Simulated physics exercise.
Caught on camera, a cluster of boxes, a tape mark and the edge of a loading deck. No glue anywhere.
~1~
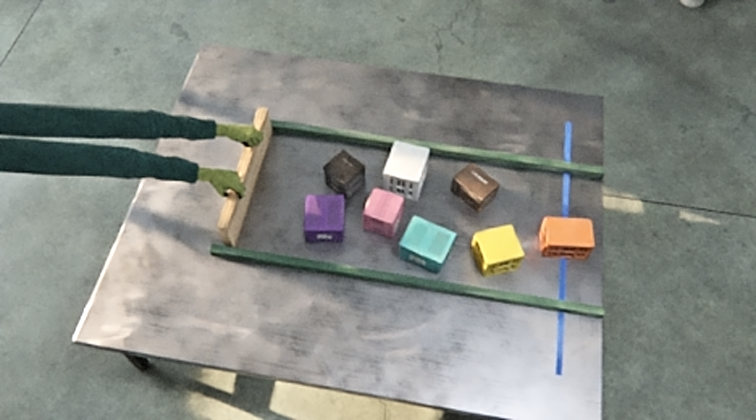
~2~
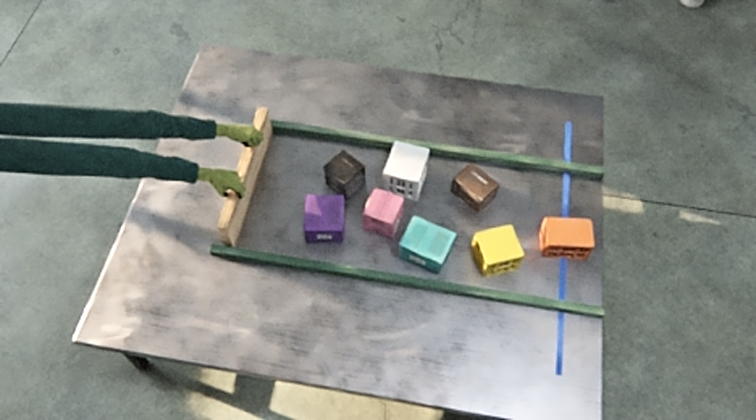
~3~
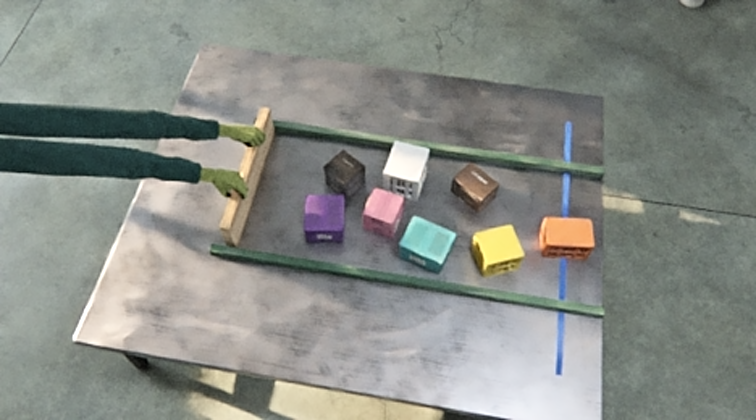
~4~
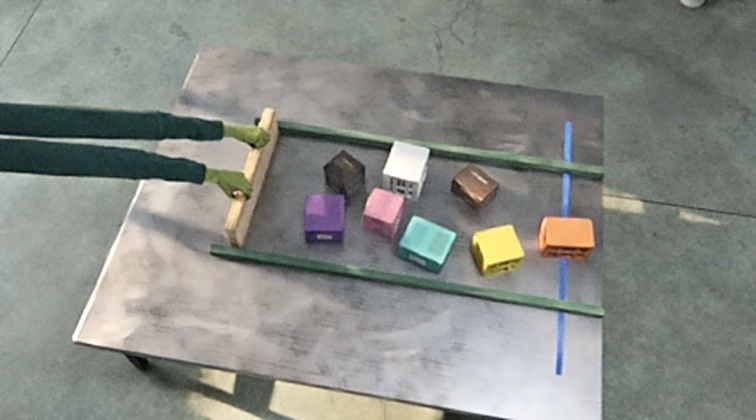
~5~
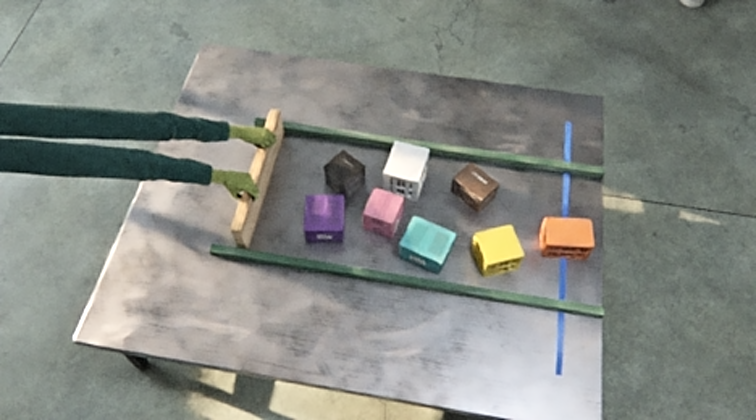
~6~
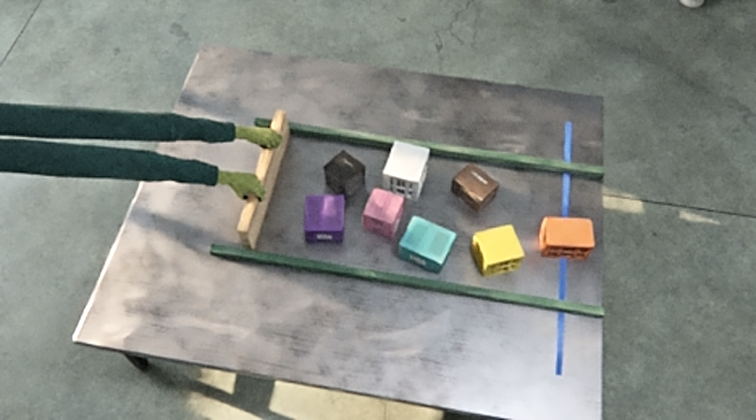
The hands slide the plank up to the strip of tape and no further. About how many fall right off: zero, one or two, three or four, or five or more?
Here the number that fall off is five or more.
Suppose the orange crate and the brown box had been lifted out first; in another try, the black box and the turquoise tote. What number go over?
First 4, then 4.
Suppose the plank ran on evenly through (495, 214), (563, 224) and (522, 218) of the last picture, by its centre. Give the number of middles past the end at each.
Place by place, 1, 6 and 3.
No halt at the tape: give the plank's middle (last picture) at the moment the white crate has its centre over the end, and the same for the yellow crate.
About (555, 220), and (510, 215) for the other.
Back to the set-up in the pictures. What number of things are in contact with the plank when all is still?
The number is 2.
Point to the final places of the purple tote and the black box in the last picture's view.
The purple tote at (585, 262), the black box at (584, 204).
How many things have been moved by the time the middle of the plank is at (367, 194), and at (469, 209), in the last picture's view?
By then 5, and 8.
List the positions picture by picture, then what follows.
In the first picture, orange crate (567, 238); yellow crate (497, 251); brown box (475, 188); plank (247, 176); tape (564, 235).
In the second picture, yellow crate (497, 251); plank (247, 176).
In the third picture, brown box (475, 188); purple tote (325, 219).
In the fourth picture, orange crate (566, 239); white crate (406, 171).
In the fifth picture, yellow crate (497, 251); pink parcel (383, 213).
In the sixth picture, orange crate (566, 239); yellow crate (497, 251); brown box (475, 188); plank (266, 179); tape (564, 235).
Soon after, none off yet; orange crate at rest near (566, 239); yellow crate at rest near (498, 251); brown box moved a little near (481, 189).
At rest, the number that fall off is five or more; fallen, pink parcel, white crate, turquoise tote, brown box, yellow crate and orange crate.
